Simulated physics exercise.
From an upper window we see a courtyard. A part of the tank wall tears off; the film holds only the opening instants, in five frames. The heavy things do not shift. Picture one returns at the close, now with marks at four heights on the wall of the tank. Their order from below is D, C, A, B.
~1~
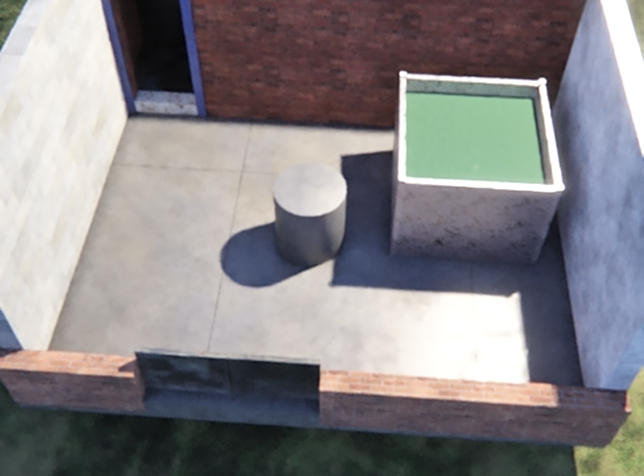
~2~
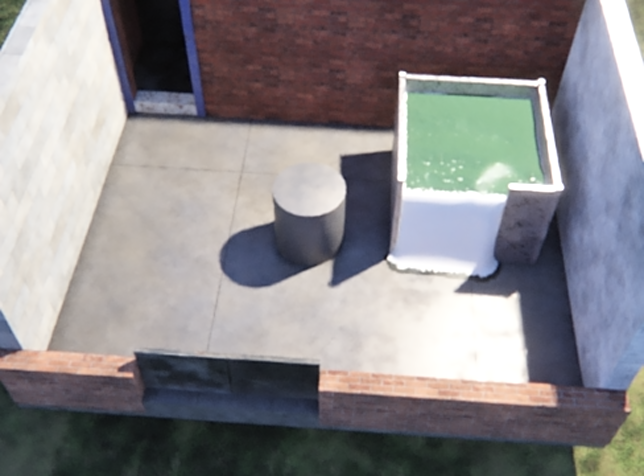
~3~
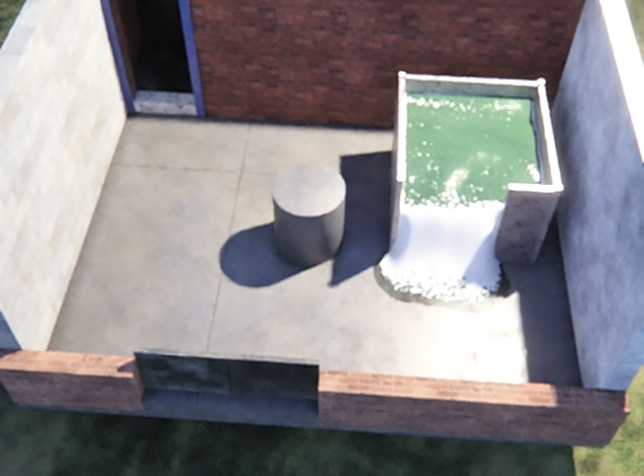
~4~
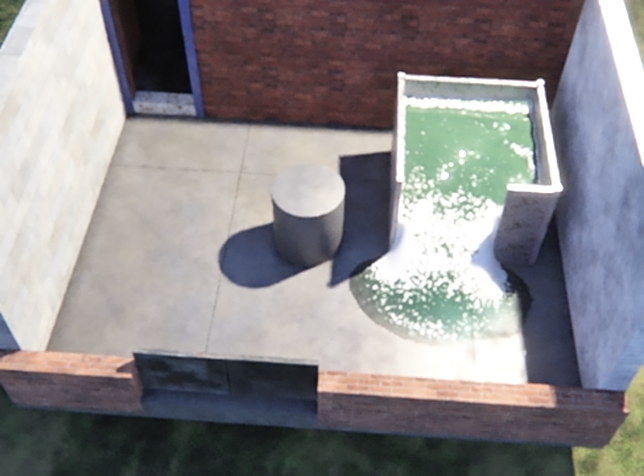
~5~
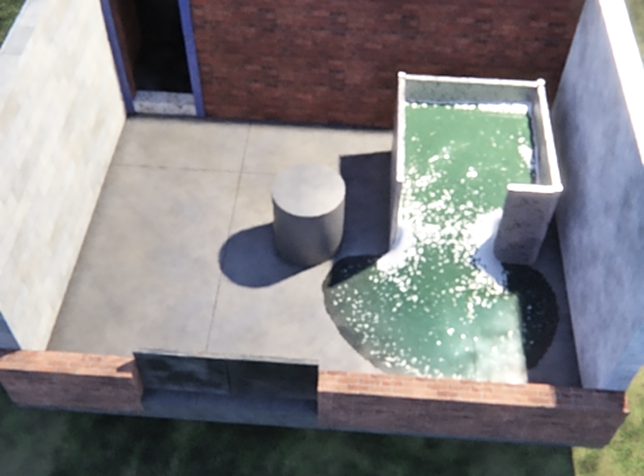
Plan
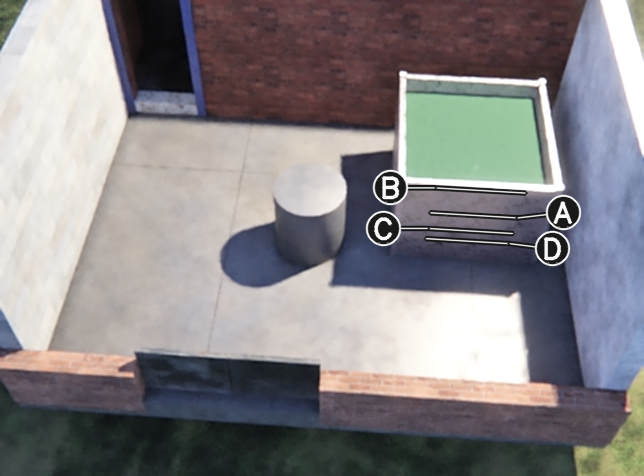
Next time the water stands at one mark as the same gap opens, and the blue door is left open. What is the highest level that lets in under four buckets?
A is the one.
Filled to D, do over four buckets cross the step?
No, that is safe.
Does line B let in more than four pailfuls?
Yes, that goes wrong.
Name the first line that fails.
The answer is B.
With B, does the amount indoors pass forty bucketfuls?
No.
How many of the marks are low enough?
Three of the four.
In white, A at (473, 215); B at (479, 190); C at (470, 230); D at (467, 241); from the bottom up D, C, A, B.
For line A, a splash gets over, under a bucket.
For line B, about 14 bucketfuls get in.
For line C, nothing gets over.
For line D, nothing gets over.
